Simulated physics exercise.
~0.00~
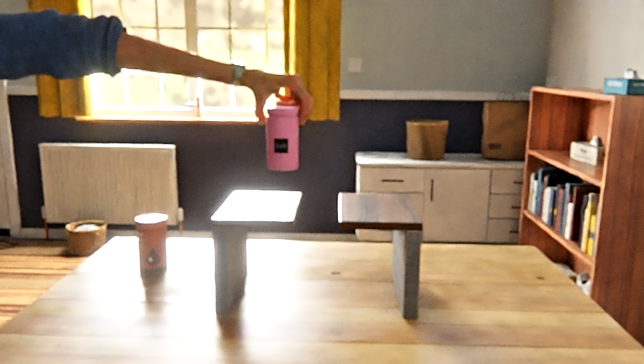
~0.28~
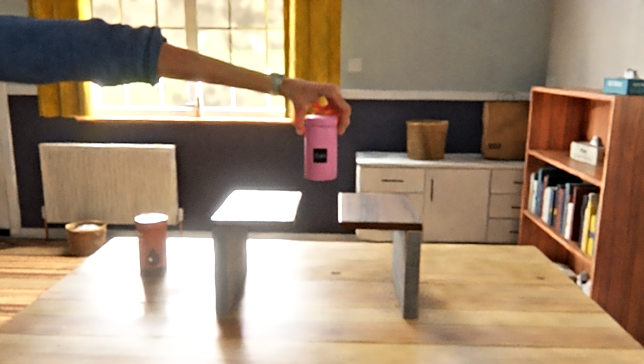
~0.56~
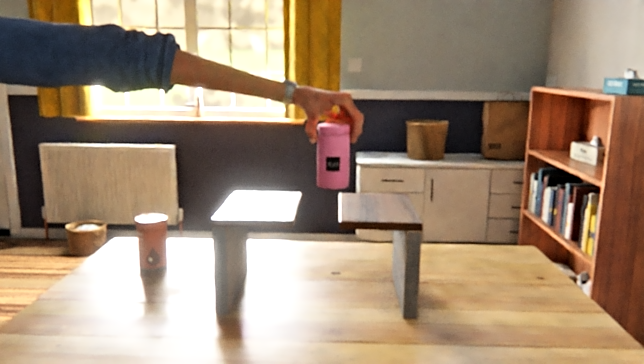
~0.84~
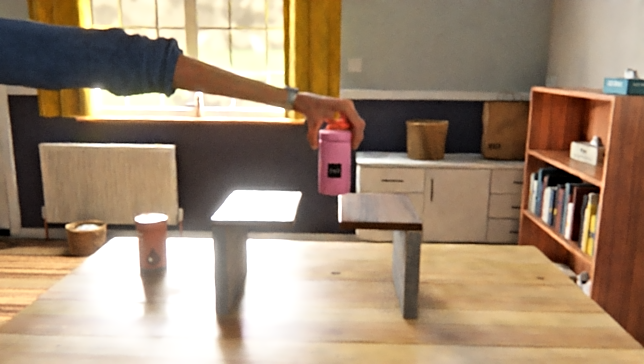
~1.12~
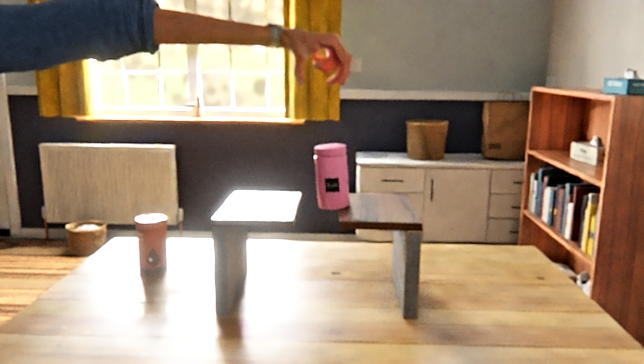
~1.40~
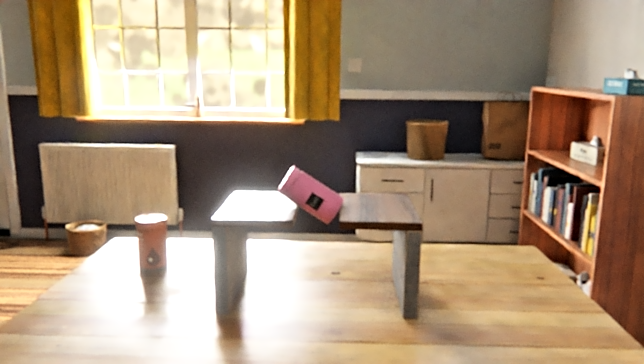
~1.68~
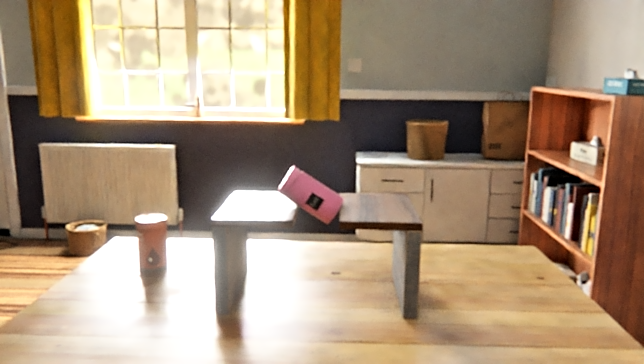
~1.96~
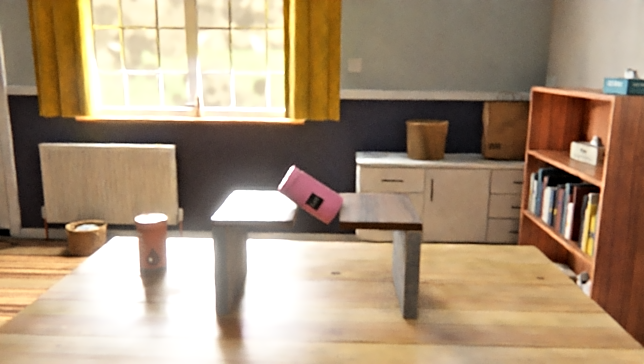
A pink jar, released by a hand above a gapped stand, tips left and lodges leaning.
